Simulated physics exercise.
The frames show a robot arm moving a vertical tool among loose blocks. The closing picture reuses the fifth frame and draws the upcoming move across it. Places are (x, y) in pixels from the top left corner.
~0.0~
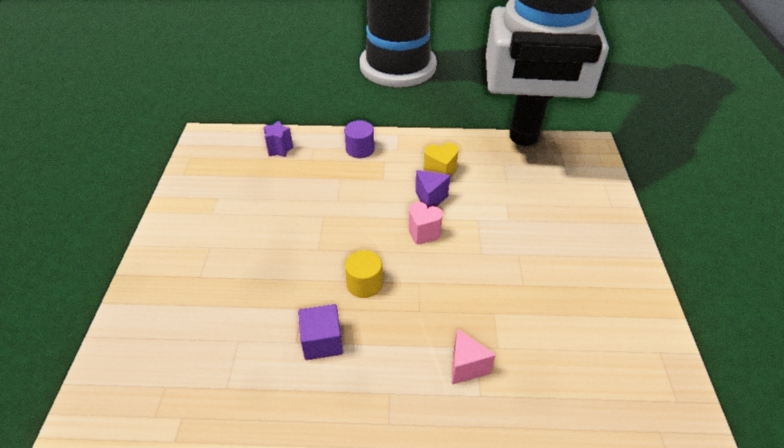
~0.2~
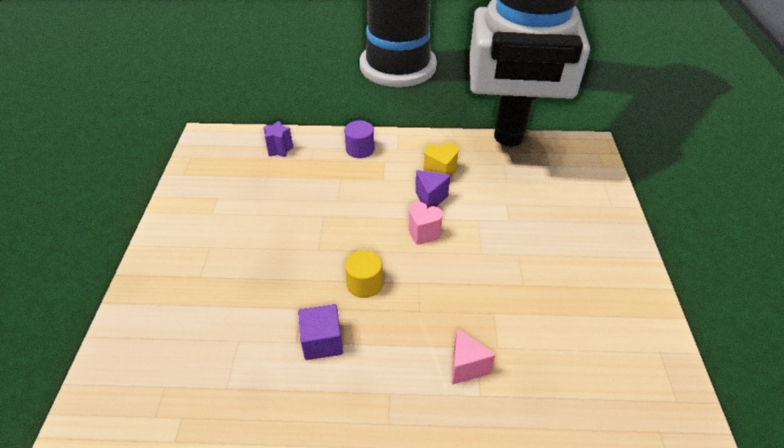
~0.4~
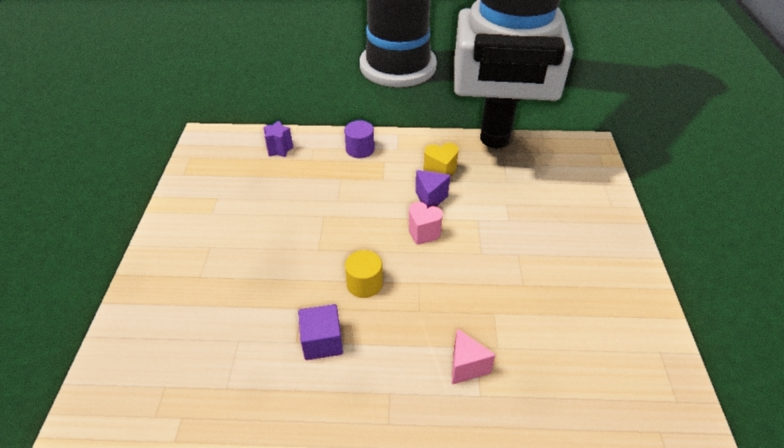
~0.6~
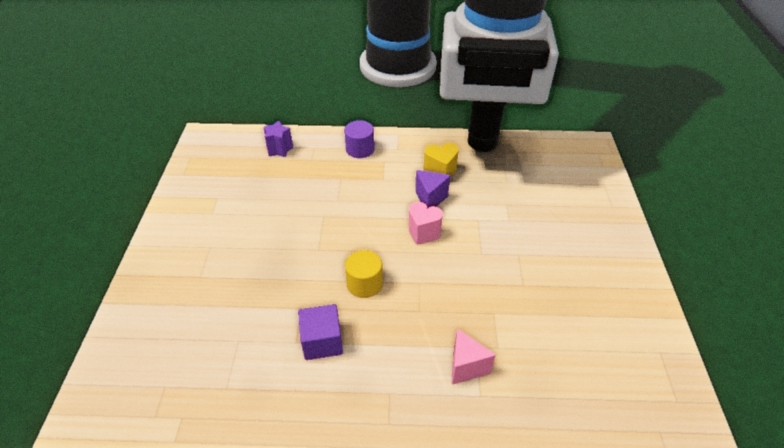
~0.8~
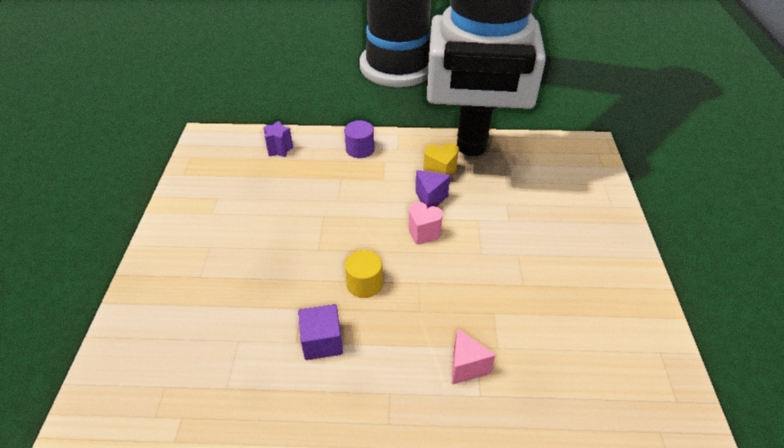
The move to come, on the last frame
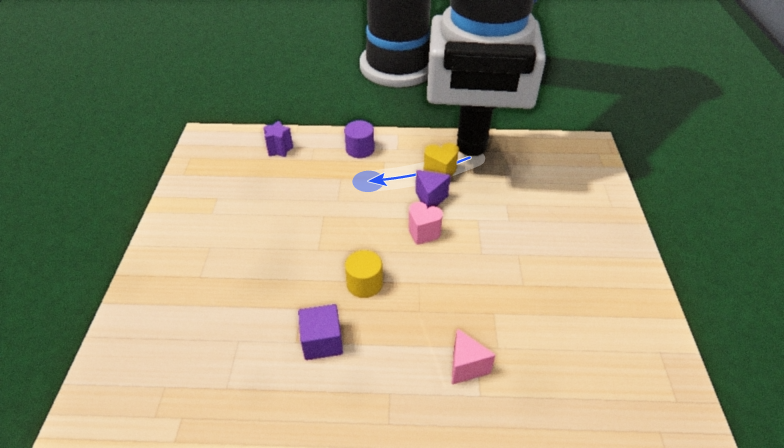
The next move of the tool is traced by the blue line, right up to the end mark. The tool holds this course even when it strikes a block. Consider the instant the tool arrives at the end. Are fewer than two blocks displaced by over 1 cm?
Short answer: No.
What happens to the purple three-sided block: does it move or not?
Here's my answer: The purple three-sided block gets displaced.
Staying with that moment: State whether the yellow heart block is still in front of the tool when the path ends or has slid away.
The yellow heart block won't stay at the front of the tool.
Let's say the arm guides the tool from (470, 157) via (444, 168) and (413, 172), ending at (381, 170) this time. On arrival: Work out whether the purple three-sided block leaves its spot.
Answer: Moved.
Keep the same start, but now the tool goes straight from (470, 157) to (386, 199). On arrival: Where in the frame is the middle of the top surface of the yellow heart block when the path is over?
In the picture, that point is around (352, 187).
The line goes from (470, 157) over (423, 173) to (368, 181).
The first path, step by step. One third of the way, tool (440, 159); purple three-sided block (429, 183), turned 15° anticlockwise; yellow heart block (418, 163), turned 15° anticlockwise.
Two thirds of the way, tool (405, 167); purple three-sided block (427, 186), turned 35° anticlockwise; yellow heart block (397, 176), turned 80° anticlockwise.
At the end, tool (368, 171); purple cylinder unmoved; purple three-sided block (427, 186), turned 35° anticlockwise; yellow heart block (390, 179), turned 120° anticlockwise.
